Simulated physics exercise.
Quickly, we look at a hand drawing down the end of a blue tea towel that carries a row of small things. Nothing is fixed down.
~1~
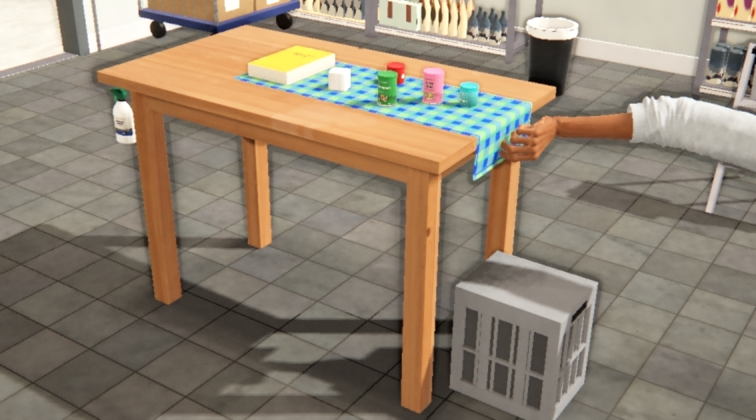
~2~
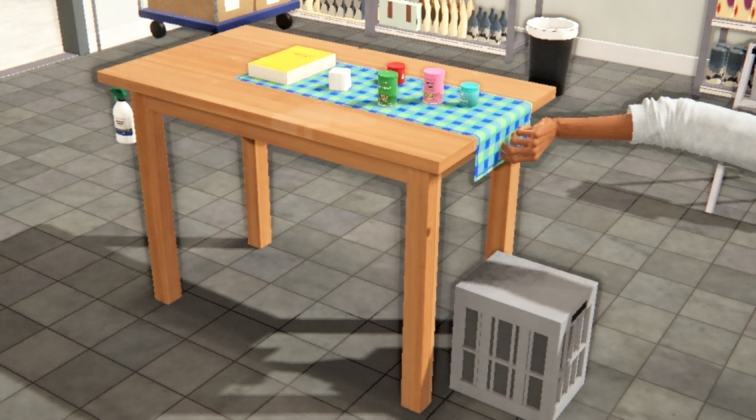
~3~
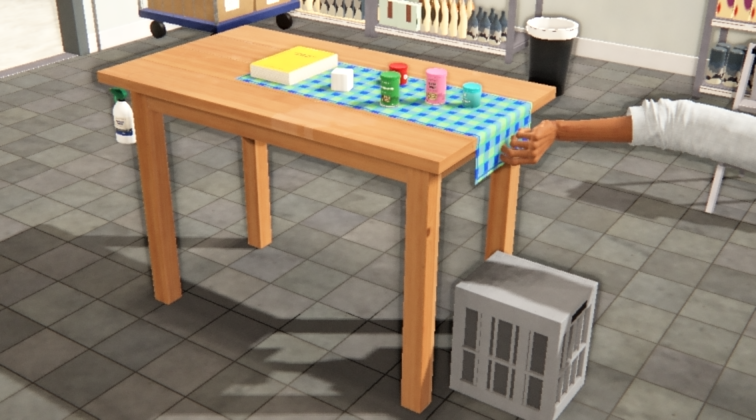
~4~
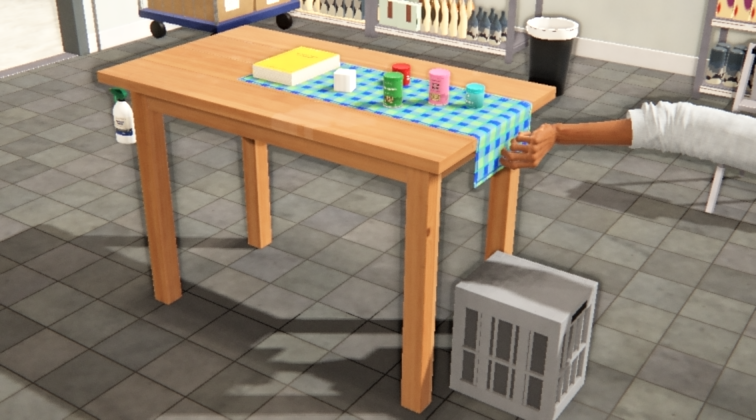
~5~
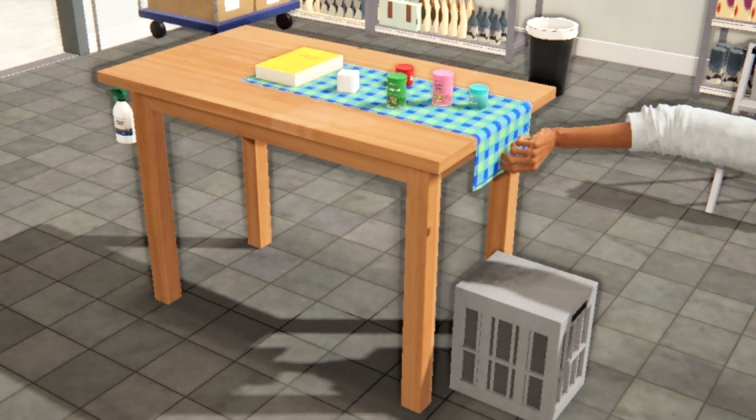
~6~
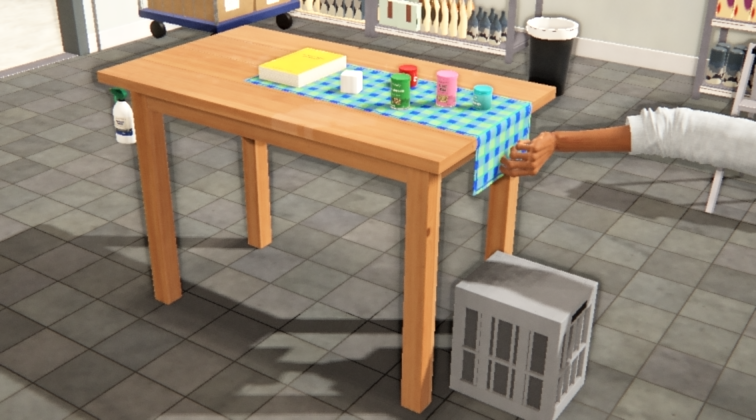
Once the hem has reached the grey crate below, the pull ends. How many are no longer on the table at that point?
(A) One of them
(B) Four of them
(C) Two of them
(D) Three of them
Answer: D.
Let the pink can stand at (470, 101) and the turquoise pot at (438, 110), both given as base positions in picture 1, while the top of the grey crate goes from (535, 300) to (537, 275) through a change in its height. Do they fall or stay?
The pink can? Lost. The turquoise pot? Lost.
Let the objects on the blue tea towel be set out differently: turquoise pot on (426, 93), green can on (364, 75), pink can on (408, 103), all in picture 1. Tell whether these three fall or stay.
Looking at each one, the turquoise pot drops away, the green can remains in position and the pink can drops away.
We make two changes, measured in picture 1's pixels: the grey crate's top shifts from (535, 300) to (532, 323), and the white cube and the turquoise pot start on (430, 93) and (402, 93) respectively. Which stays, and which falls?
The white cube comes down; the turquoise pot falls.
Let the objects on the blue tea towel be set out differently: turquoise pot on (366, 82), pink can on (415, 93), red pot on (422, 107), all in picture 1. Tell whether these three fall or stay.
Turquoise pot: Safe. Pink can: Lost. Red pot: Lost.
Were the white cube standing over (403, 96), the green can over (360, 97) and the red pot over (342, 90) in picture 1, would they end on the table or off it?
Outcome: The white cube is gone, the green can is still in place, the red pot is still in place.
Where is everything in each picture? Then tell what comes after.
Hem (473, 181); turquoise pot (469, 85); pink can (434, 71); green can (387, 74); red pot (396, 65); white cube (339, 70); top of the crate (535, 300), in the first frame.
Hem (475, 182); turquoise pot (470, 85), in the second frame.
Hem (475, 184); pink can (436, 71), in the third frame.
Hem (474, 188); green can (393, 75); top of the crate (535, 300), in the fourth frame.
Hem (473, 191); red pot (405, 67), in the fifth frame.
Hem (473, 196); turquoise pot (483, 88); pink can (447, 74); green can (401, 76); red pot (408, 67); white cube (351, 73), in the sixth frame.
A little later, hem near (500, 231); turquoise pot gone.
Next, hem on the crate; turquoise pot, pink can and green can gone.
When it is over, hem on the crate; turquoise pot, pink can and green can gone. Over the edge go three.
